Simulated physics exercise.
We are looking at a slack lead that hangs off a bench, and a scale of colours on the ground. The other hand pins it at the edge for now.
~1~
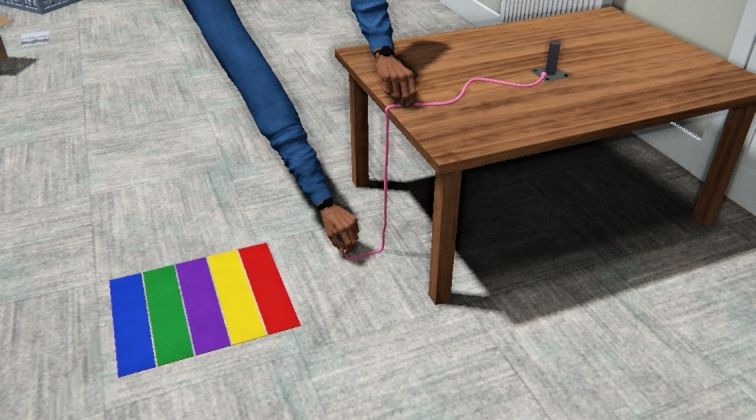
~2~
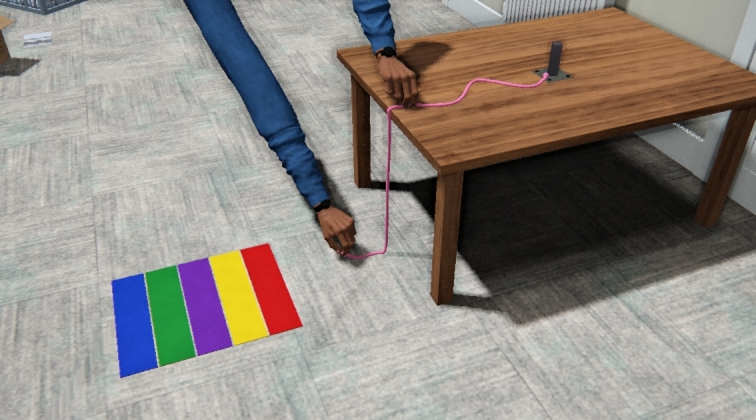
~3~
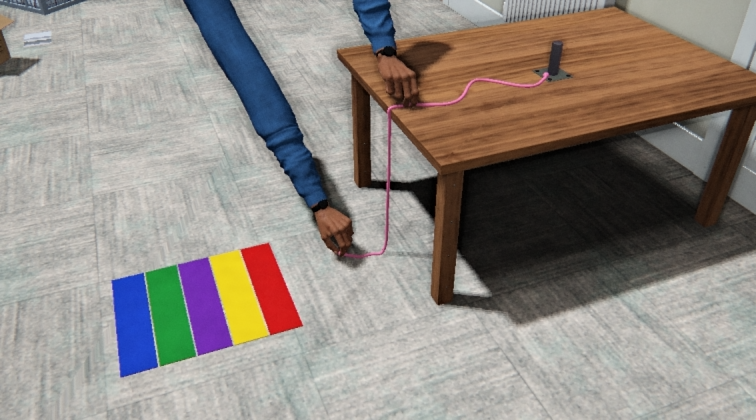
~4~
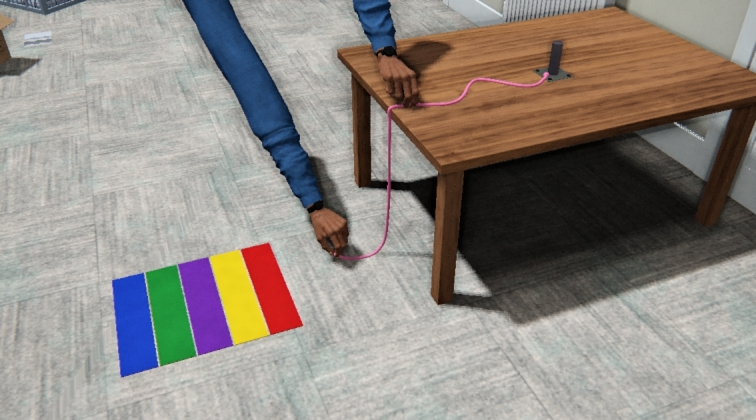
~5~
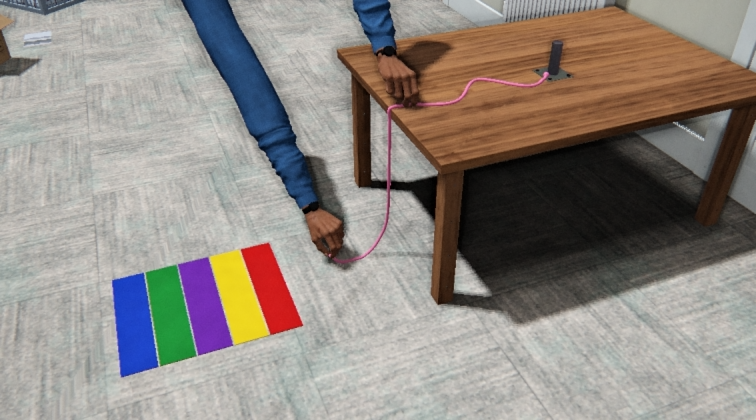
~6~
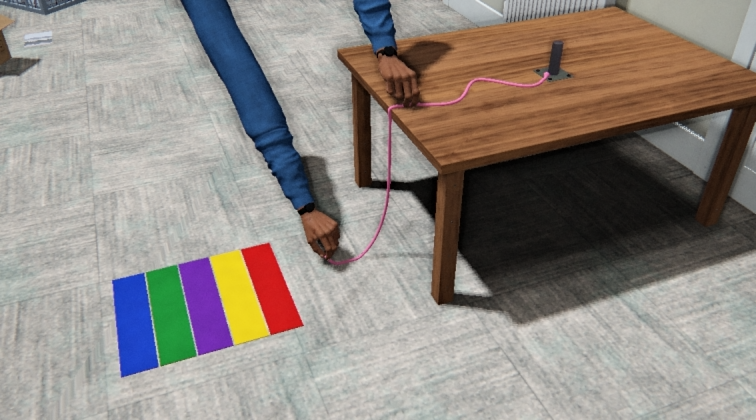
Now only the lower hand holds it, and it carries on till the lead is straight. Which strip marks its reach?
The purple one.
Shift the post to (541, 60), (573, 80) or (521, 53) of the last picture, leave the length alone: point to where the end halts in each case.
About (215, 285), (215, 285) and (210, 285).
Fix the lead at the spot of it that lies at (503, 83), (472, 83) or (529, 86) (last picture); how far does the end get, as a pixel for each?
Near (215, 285), (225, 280) and (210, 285).
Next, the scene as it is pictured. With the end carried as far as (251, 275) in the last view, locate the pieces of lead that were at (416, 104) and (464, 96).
The first at (388, 118), the second at (433, 98).
Early on, end near (251, 275); over red.
Midway, end near (220, 283); over yellow.
At the end of the slack, end near (200, 288); over purple. It halts on the purple strip.
